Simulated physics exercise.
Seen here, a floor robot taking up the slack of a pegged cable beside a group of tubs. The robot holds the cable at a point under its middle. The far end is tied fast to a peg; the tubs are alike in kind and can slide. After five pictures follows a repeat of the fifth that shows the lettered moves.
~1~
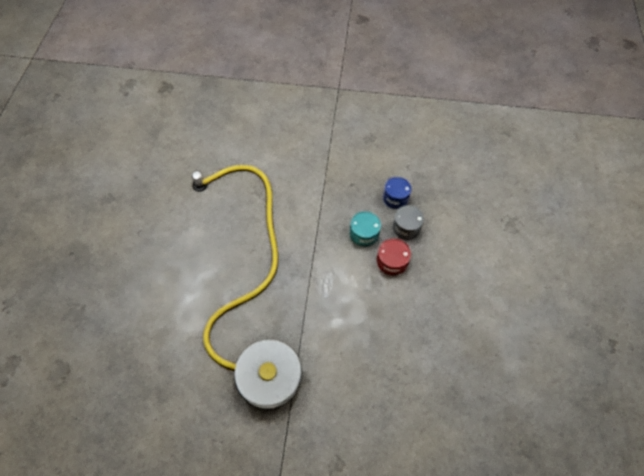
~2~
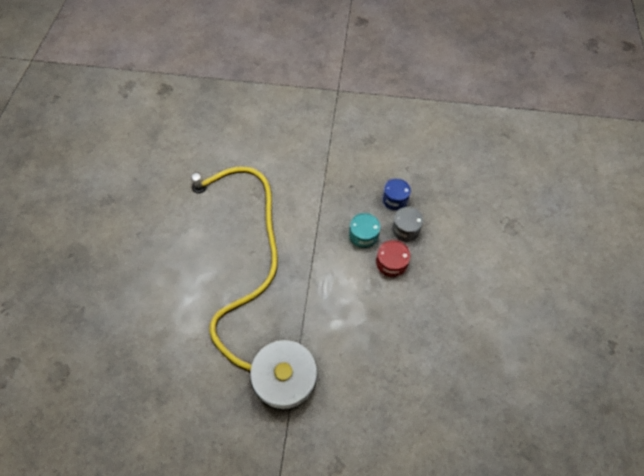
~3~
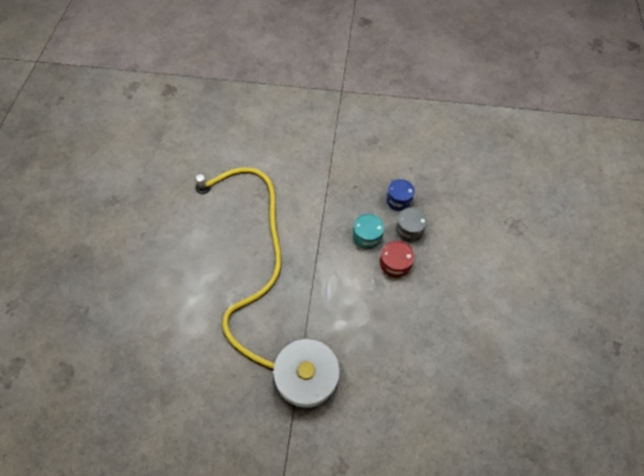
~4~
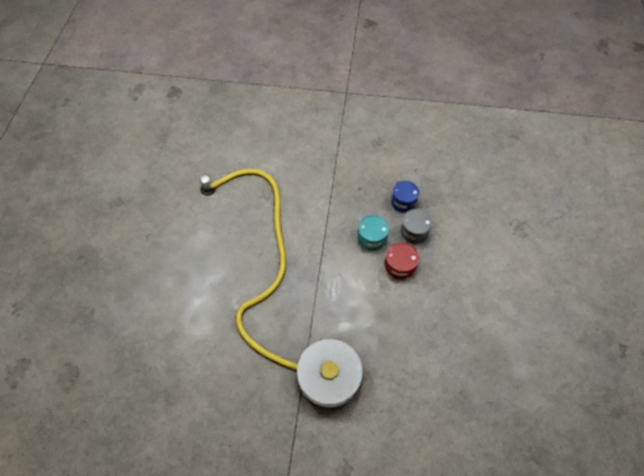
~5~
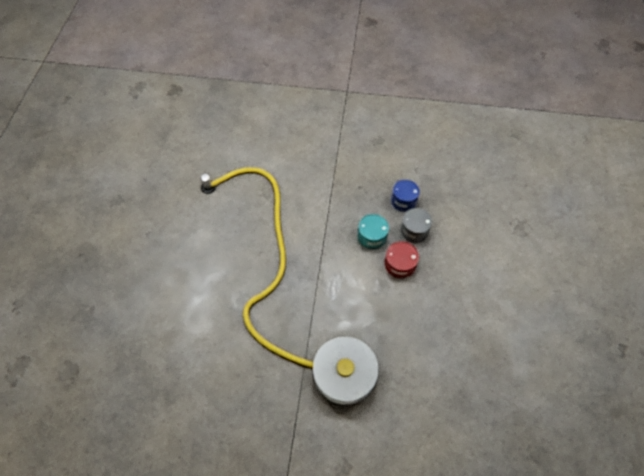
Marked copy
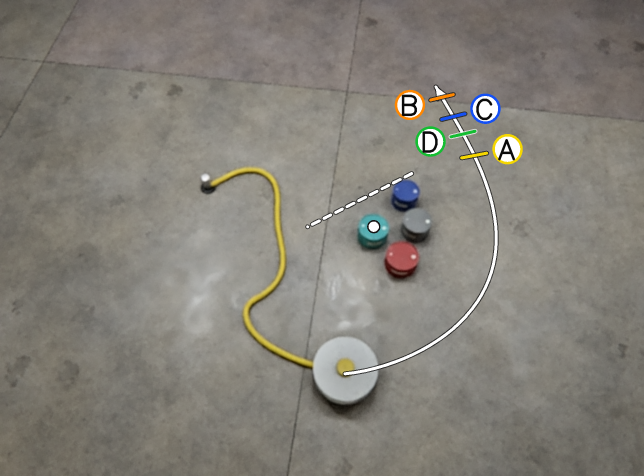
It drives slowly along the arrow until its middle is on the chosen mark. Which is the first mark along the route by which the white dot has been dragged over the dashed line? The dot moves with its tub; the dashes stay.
C.
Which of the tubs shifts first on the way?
The red tub.
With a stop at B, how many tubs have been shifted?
Four.
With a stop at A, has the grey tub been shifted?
Yes.
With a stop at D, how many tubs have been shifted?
Four.
On the marked copy, A at (474, 155); B at (442, 97); C at (453, 117); D at (463, 134); the dashed line at (361, 199); the route from (345, 374) via (496, 241) to (436, 87); the white dot at (374, 227).
Taking C. A third of the way, robot (473, 307); turquoise tub (373, 232).
Two thirds of the way, robot (493, 192); turquoise tub (373, 232); red tub (401, 252).
When it is over, robot (455, 111); grey tub (408, 179); blue tub (382, 173); turquoise tub (358, 199); red tub (387, 196); the dot on the turquoise tub is over the dashed line.
As for the rest, A leaves the dotted tub short, at (365, 223); B does it too, but is farther than needed; D leaves the dotted tub short, at (362, 211).
